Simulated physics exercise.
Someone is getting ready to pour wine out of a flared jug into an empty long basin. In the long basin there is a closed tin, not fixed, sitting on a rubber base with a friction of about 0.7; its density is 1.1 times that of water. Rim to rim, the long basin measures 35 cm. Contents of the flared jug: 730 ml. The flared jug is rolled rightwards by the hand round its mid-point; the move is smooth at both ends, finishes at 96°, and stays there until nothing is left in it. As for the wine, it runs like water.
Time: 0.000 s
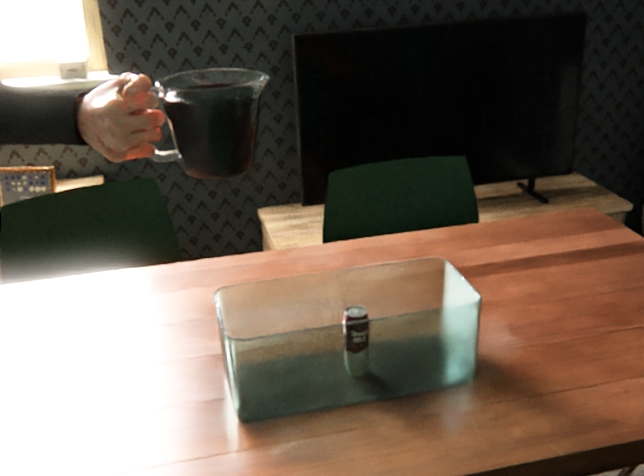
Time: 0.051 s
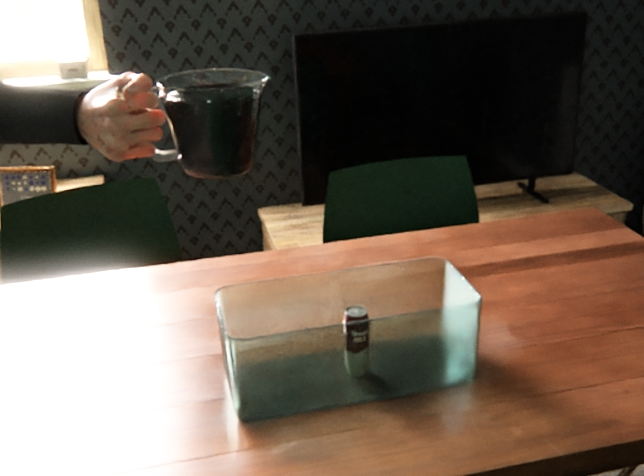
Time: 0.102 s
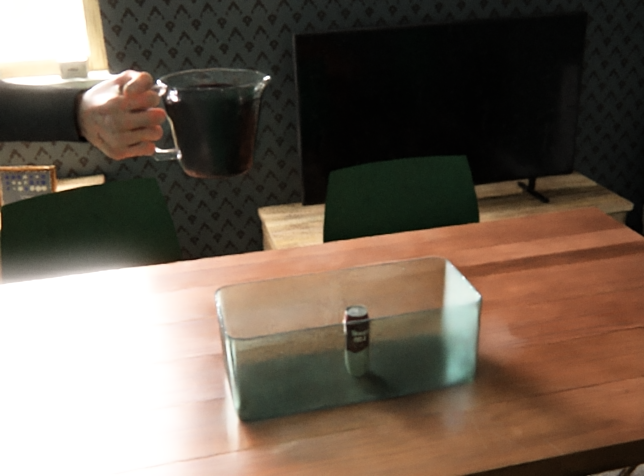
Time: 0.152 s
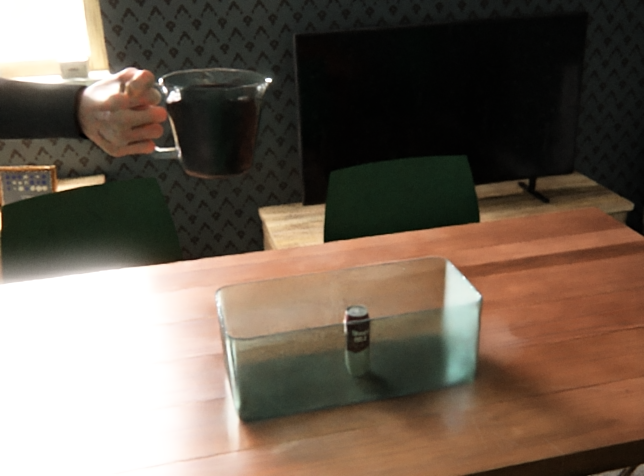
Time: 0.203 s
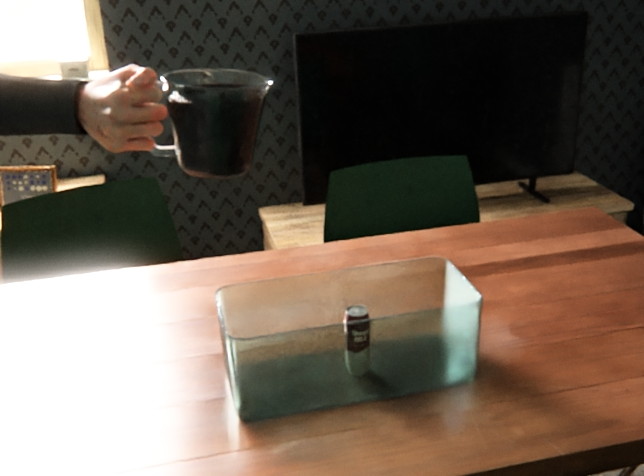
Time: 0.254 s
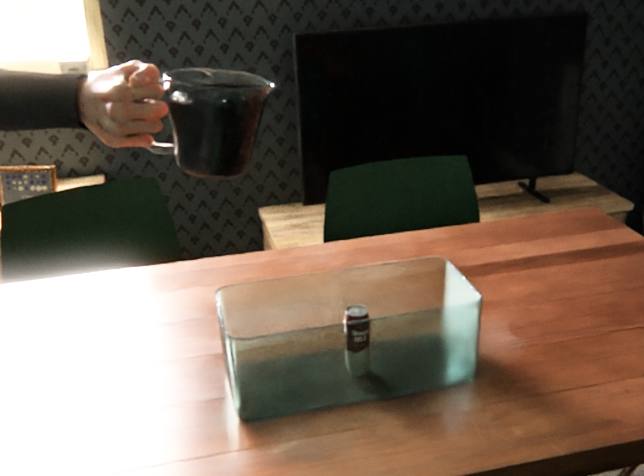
The clip opens on a hand at the left holding a clear glass jug of dark liquid above a wooden table, where a long glass basin has a small tin standing inside. The hand stays almost still, then slowly tilts the jug slightly to the right, with no liquid leaving it.
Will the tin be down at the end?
No.
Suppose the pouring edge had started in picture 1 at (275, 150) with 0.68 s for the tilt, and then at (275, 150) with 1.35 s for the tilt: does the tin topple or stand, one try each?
The tin overturns the first time and overturns the second time.
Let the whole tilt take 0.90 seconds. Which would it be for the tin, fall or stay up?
Then the tin does not tip.
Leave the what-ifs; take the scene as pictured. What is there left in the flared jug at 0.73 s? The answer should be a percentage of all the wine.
Fraction remaining: Approx. 80 per cent.
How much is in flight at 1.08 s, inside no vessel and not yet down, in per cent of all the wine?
It comes to some 30 percent of the total.
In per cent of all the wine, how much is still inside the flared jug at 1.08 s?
Remaining share: Approx. 26 %.
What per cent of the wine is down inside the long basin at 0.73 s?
About 2 per cent.
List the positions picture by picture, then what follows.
Tilt 0°; pouring edge (269, 76); surface from (164, 97) to (258, 89); the long basin's rim runs from (220, 315) to (463, 279); the tin's top is at (356, 314), in the first frame.
Tilt 0°; pouring edge (270, 76); surface from (164, 97) to (259, 89), in the second frame.
Tilt 1°; pouring edge (271, 77); surface from (165, 96) to (259, 89), in the third frame.
Tilt 3°; pouring edge (272, 78); surface from (167, 96) to (261, 89), in the fourth frame.
Tilt 5°; pouring edge (274, 81); surface from (169, 96) to (263, 89), in the fifth frame.
Tilt 8°; pouring edge (276, 84); surface from (170, 96) to (265, 89), in the sixth frame.
By 0.73 s the tilt is 54° and 79 per cent is still to pour; the tin stands where it began.
By 1.08 s the tilt is 87° and 27 per cent is still to pour; the tin stands where it began.
By 1.45 s the tilt is 96° and 2 per cent is still to pour; the tin stands where it began.
By 1.85 s the tilt is 96° and 0 per cent is still to pour; the tin stands where it began.
At rest the tin stands where it began.
